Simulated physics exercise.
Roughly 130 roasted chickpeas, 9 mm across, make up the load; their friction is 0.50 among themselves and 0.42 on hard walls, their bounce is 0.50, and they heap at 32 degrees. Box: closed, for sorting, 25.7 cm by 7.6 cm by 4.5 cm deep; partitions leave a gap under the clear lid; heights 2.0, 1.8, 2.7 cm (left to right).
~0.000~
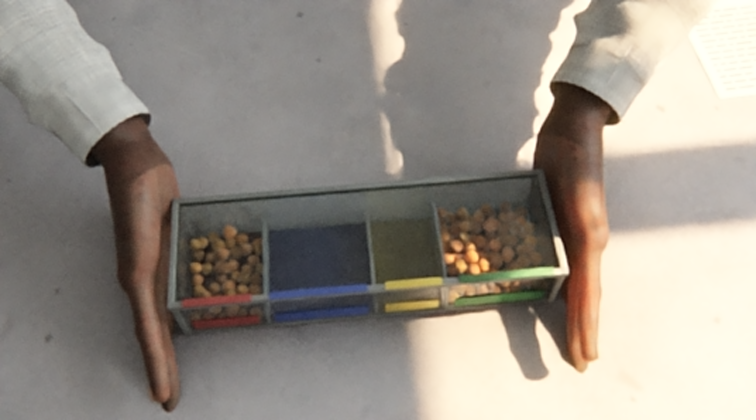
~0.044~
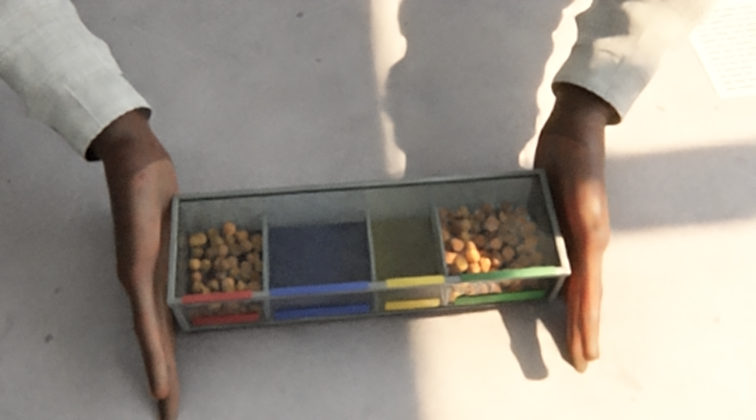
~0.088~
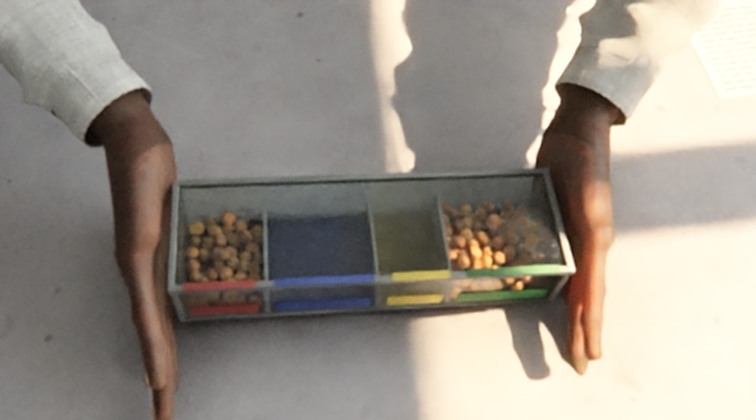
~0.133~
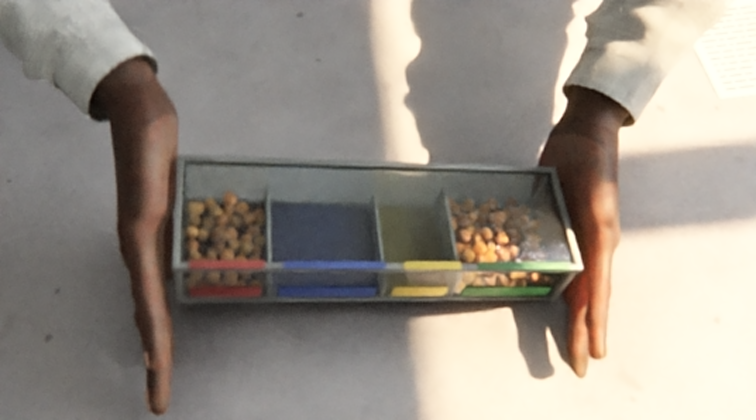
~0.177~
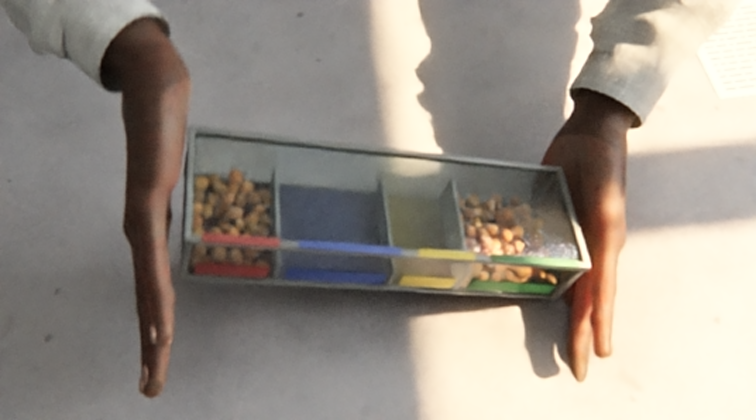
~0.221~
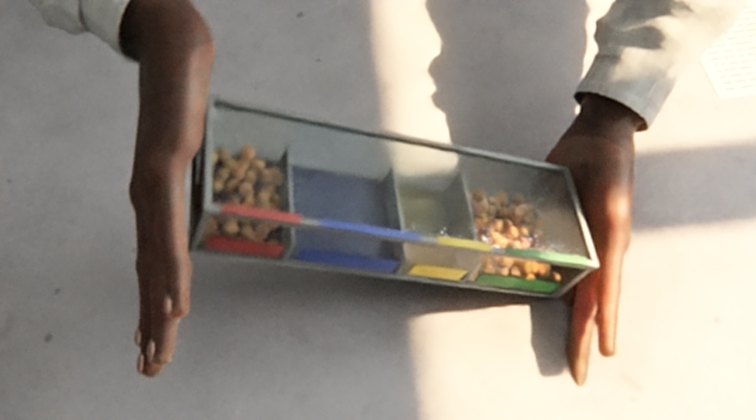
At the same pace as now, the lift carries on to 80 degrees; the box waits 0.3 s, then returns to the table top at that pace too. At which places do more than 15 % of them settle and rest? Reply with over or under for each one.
Red: Under, blue: Under, green: Over, yellow: Under.
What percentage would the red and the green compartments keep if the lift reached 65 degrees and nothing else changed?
Result - red 25 %, green 65 %.
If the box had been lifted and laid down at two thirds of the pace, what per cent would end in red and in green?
The red compartment would end with 15 per cent and the green compartment with 75 per cent.
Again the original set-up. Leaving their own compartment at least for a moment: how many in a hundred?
The share comes out near 25 per cent.
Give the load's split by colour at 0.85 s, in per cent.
Red 10, blue 5, green 75, yellow 10.
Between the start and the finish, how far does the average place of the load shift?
About 5.5 cm.
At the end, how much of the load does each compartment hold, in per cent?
Red: 10 %, blue: 5 %, green: 80 %, yellow: 10 %.
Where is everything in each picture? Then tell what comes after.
In the first frame, box tilt 0 degrees, front corners at (175, 304) and (561, 270); red 35 %, green 65 %.
In the second frame, box tilt 1 degrees, front corners at (174, 300) and (562, 269).
In the third frame, box tilt 5 degrees, front corners at (175, 287) and (567, 268), lowest corner right back.
In the fourth frame, box tilt 11 degrees, front corners at (179, 264) and (574, 266), lowest corner right back.
In the fifth frame, box tilt 18 degrees, front corners at (191, 236) and (583, 264), lowest corner right back.
In the sixth frame, box tilt 24 degrees, front corners at (211, 206) and (590, 263), lowest corner right back; red 35 %, green 65 %. The box's pace is about 150 degrees a second.
After 0.85 s, tilt 80 degrees; red 10 %, blue 5 %, green 75 %, yellow 10 %.
After 1.26 s, tilt 43 degrees; red 10 %, blue 5 %, green 80 %, yellow 10 %.
Then, at 1.76 s, tilt 0 degrees; red 10 %, blue 5 %, green 80 %, yellow 10 %.
In the end, at 2.1 s, red 10 %, blue 5 %, green 80 %, yellow 10 %.
